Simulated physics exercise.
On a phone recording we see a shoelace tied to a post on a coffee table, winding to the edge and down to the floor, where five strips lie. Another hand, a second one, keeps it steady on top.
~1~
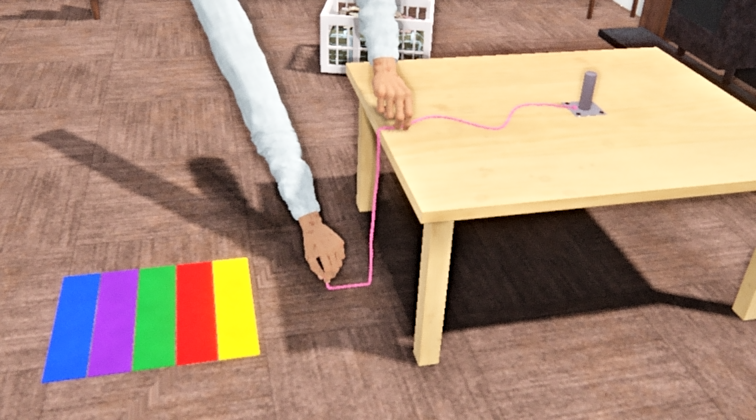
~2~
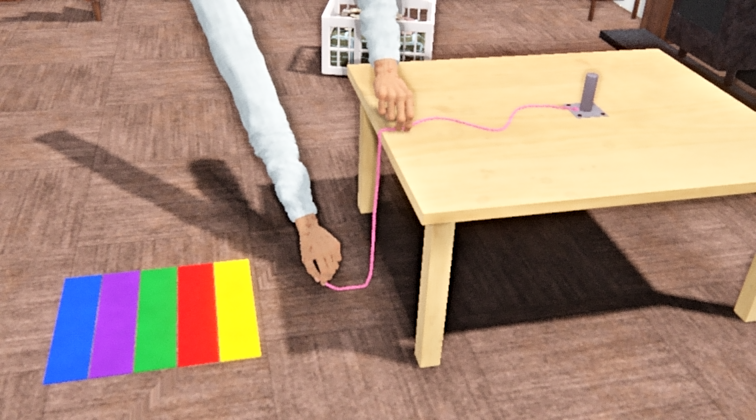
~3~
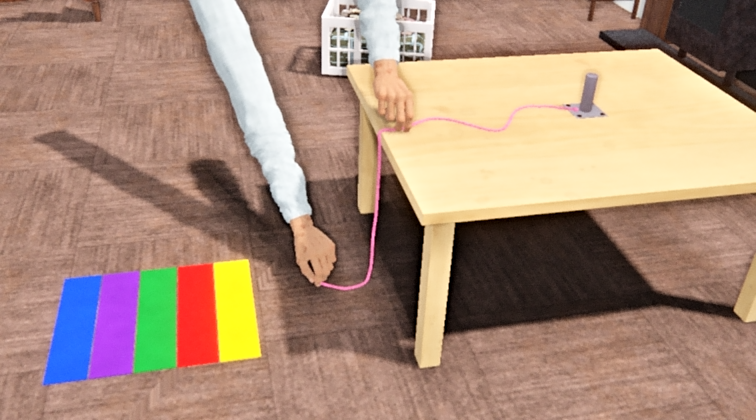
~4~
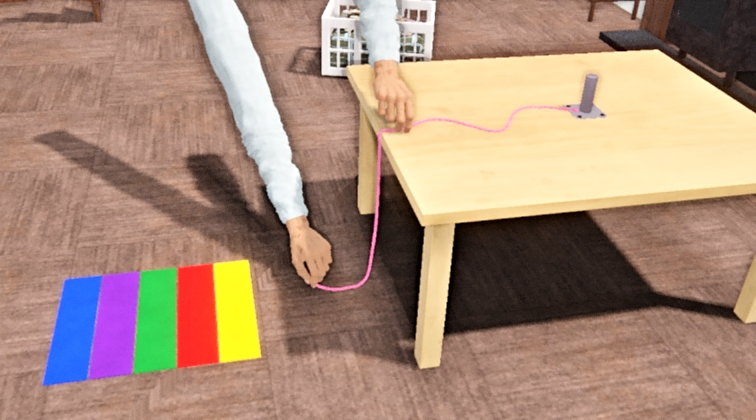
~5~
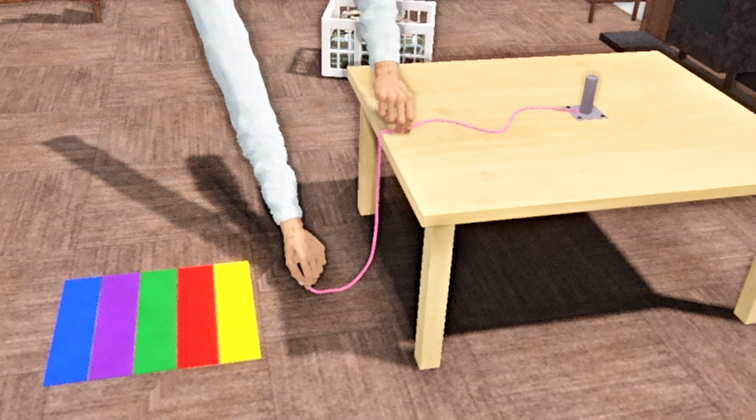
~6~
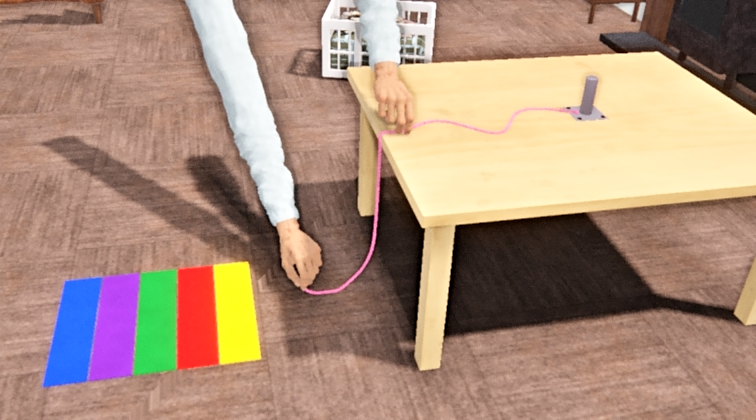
A hand in a pale blue sleeve, low beside a light wooden table, draws the end of a pink shoelace slowly leftward just above a brown floor, seen from a raised, still viewpoint. The lace winds from a grey post over the tabletop, where another hand steadies it, and blue, purple, green, red and yellow strips lie at left. The hanging part loosens from a sharp corner into a smooth curve.
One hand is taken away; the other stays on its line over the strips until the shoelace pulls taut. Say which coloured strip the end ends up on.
It ends up on the green strip.
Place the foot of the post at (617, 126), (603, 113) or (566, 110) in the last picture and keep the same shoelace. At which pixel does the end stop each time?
Results per try: (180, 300); (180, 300); (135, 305).
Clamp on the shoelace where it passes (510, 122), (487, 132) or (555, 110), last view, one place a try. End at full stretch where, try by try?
Approximately at (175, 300), at (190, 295) and at (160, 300), in that order.
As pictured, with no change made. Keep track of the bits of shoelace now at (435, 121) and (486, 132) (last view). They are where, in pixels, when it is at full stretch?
They go to (402, 131) and to (454, 126).
Soon after, end near (219, 294); over yellow.
After that, end near (179, 298); over red.
At the stop, end near (155, 301); over green. It gets as far as the green strip.
